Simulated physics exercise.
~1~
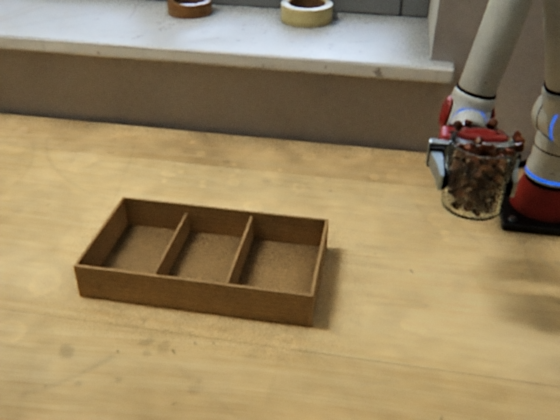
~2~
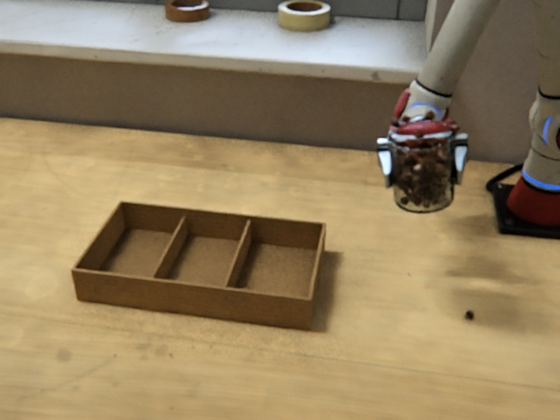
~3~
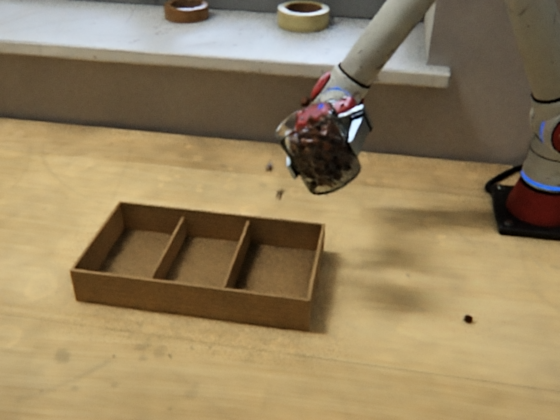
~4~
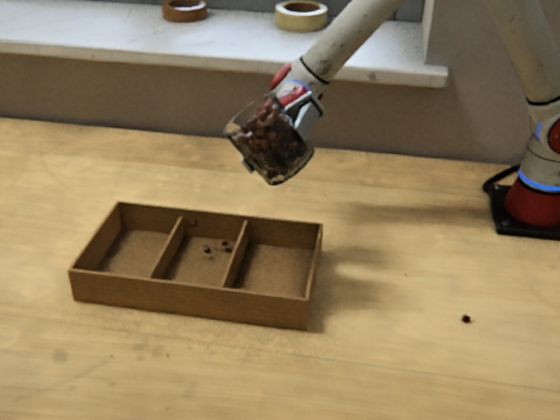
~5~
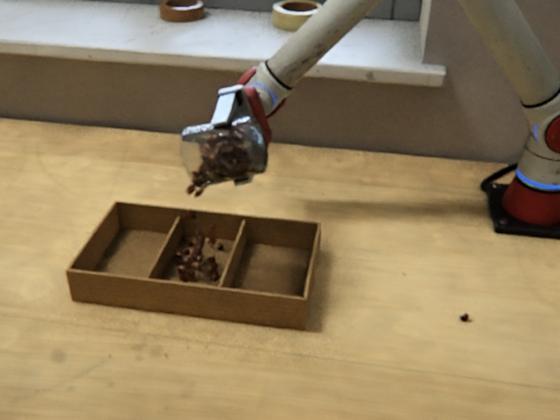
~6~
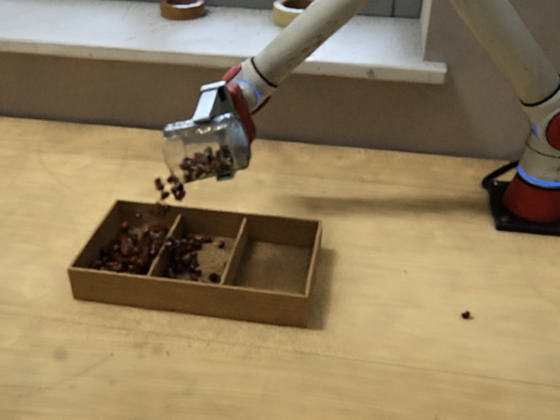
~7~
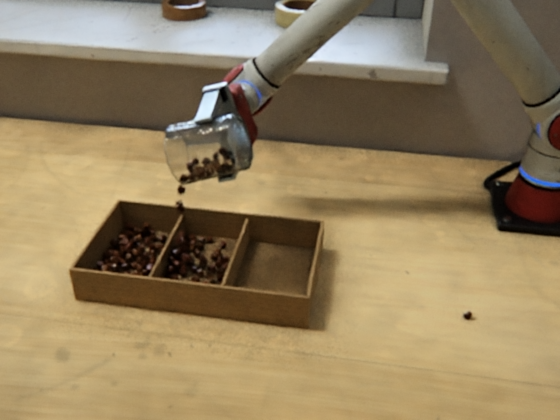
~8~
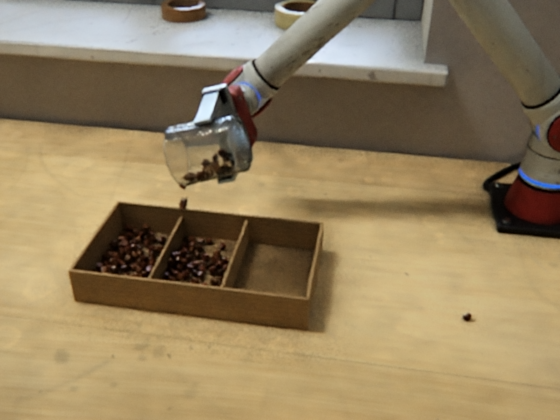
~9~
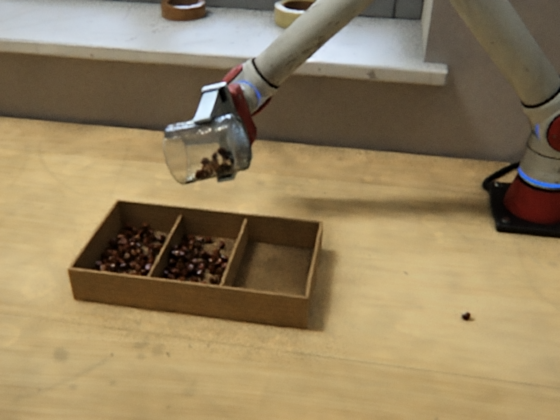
The video shows a robot arm carrying a clear cup of small dark pellets leftward over a three-part tray and tipping it, spilling them into the middle and left compartments. A few pellets stay in the cup, the right compartment stays empty, and one lies on the table.
